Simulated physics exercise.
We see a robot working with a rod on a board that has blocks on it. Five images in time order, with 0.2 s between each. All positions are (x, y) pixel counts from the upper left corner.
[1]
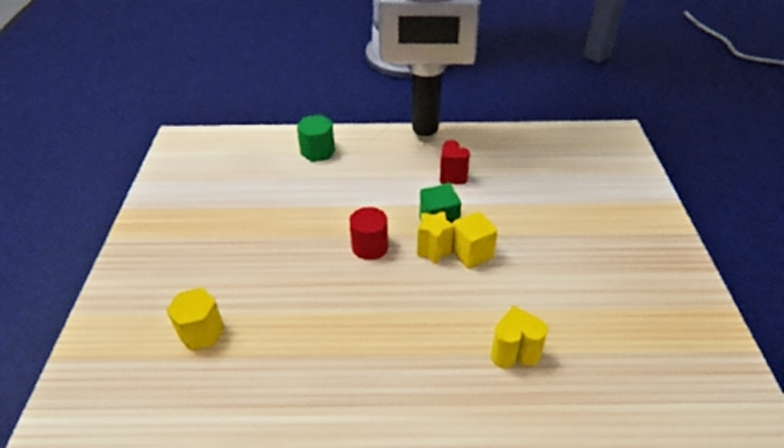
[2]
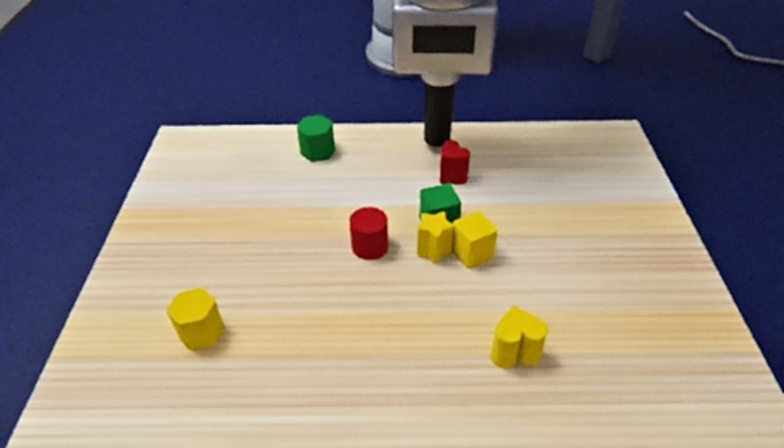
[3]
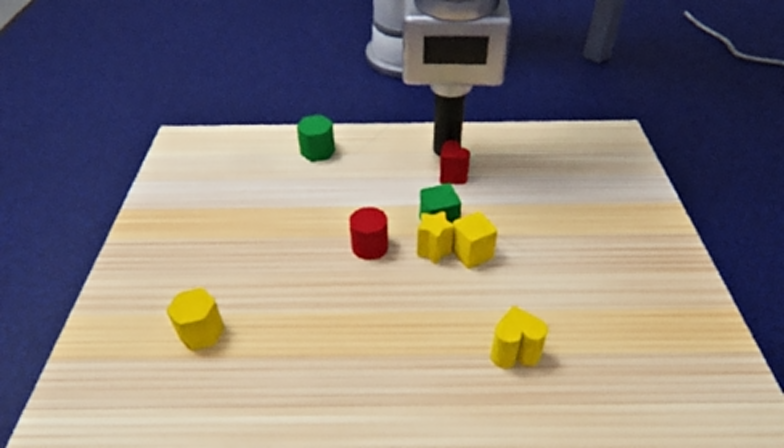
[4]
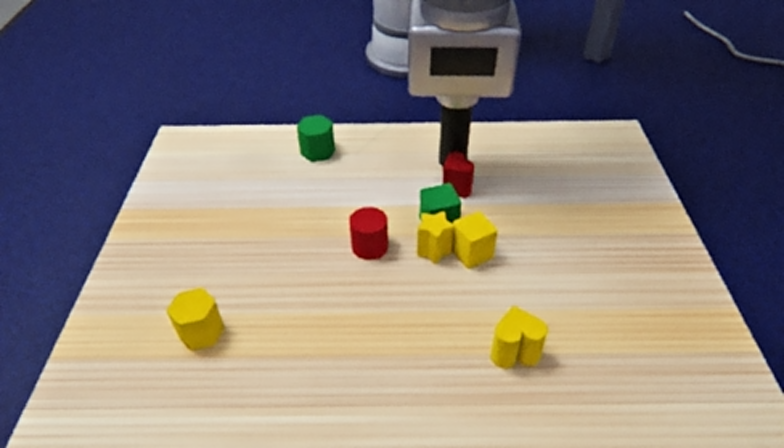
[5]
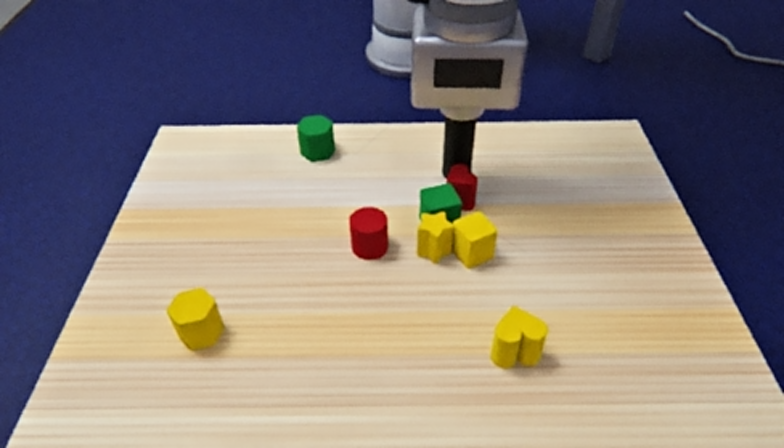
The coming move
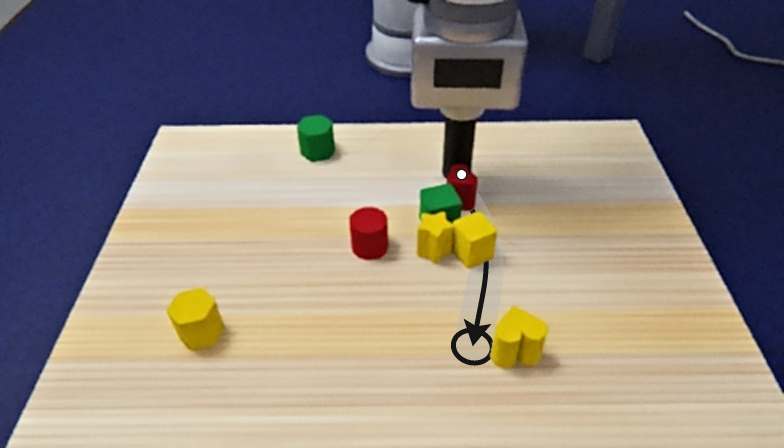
A robot arm lowered its black rod toward a small red heart block on a wooden board, then nudged it a short way toward the green and yellow blocks, while the others stayed still.
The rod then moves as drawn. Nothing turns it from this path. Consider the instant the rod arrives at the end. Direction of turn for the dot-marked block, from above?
From the top, the block rotates clockwise.
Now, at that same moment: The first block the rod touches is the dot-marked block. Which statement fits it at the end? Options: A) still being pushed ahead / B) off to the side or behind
B - off to the side or behind.
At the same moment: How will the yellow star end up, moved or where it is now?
That block will leave its spot.
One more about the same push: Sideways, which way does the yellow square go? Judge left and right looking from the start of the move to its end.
Side: Right.
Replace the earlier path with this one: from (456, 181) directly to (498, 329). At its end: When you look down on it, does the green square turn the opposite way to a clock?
No, it doesn't check out.
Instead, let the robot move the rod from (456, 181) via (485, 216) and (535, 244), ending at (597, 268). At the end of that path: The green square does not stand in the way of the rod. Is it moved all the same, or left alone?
The green square changes place.
The drawn path runs from (456, 181) by way of (479, 226) and (485, 281) to (473, 346); the dot is on the red heart block.
On the path given first. One third of the way, rod at (480, 218); yellow star at (431, 230); green square at (432, 206), turned 15° clockwise; red heart block at (468, 216), turned 100° clockwise; yellow square at (475, 238).
Two thirds of the way, rod at (486, 274); yellow star at (431, 230); green square at (432, 206), turned 15° clockwise; red heart block at (463, 268); yellow square at (455, 293), turned 35° clockwise.
At the end, rod at (474, 339); yellow star at (431, 230); green square at (432, 206), turned 15° clockwise; red heart block at (442, 298), turned 160° clockwise; yellow square at (423, 323), turned 60° clockwise.
